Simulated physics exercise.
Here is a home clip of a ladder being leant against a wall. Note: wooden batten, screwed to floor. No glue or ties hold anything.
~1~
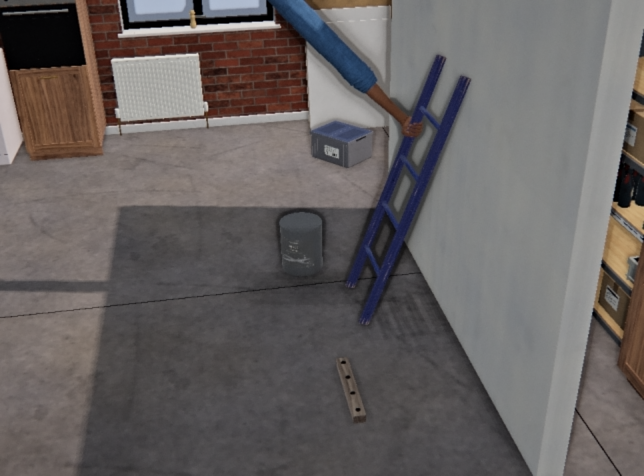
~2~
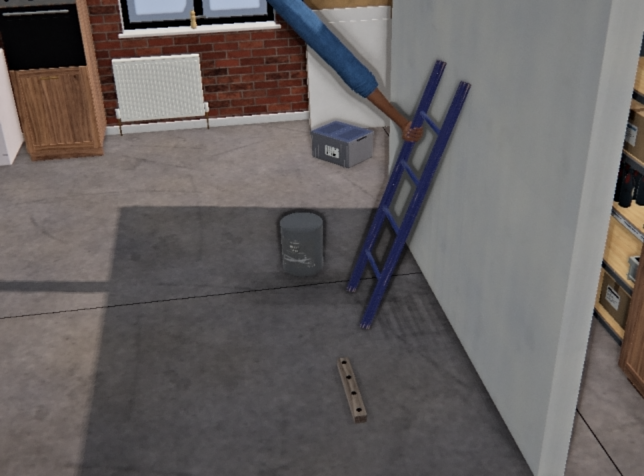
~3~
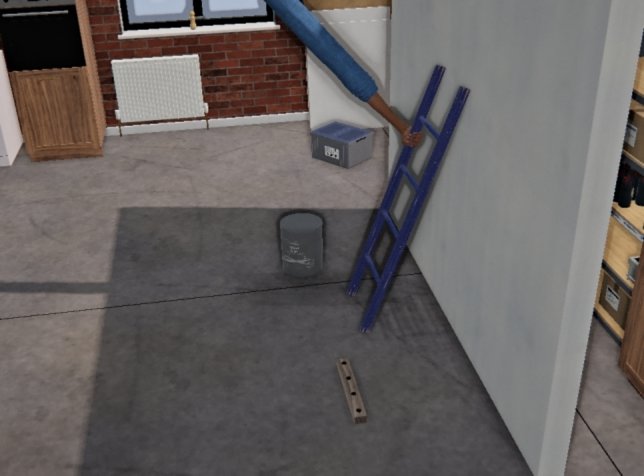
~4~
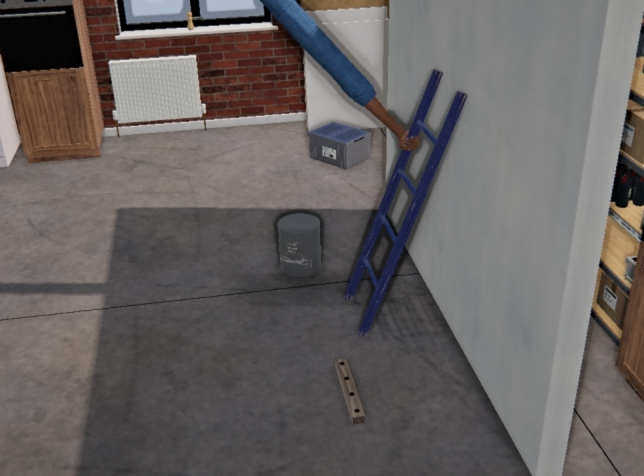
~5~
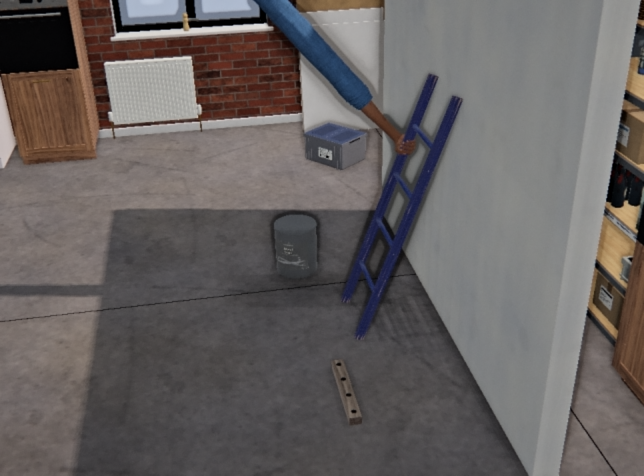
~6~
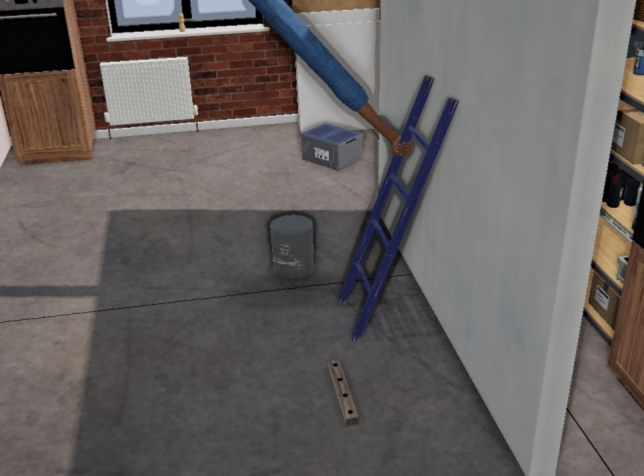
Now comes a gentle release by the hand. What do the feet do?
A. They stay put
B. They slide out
The answer is A.
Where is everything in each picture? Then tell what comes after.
In the first frame, still on the way; blue ladder (401, 194); batten (350, 389).
In the second frame, still on the way; blue ladder (402, 198); grey pail (302, 244).
In the third frame, still on the way; blue ladder (401, 203); batten (351, 389).
In the fourth frame, still on the way; blue ladder (399, 207); grey pail (300, 246).
In the fifth frame, still on the way; blue ladder (395, 211); batten (346, 391).
In the sixth frame, in place, still held; blue ladder (391, 212); grey pail (293, 247).
Then, 0.72 s on from there, blue ladder at rest near (392, 212).
In the end, the blue ladder remains leaning, near (392, 212); the other things unmoved.
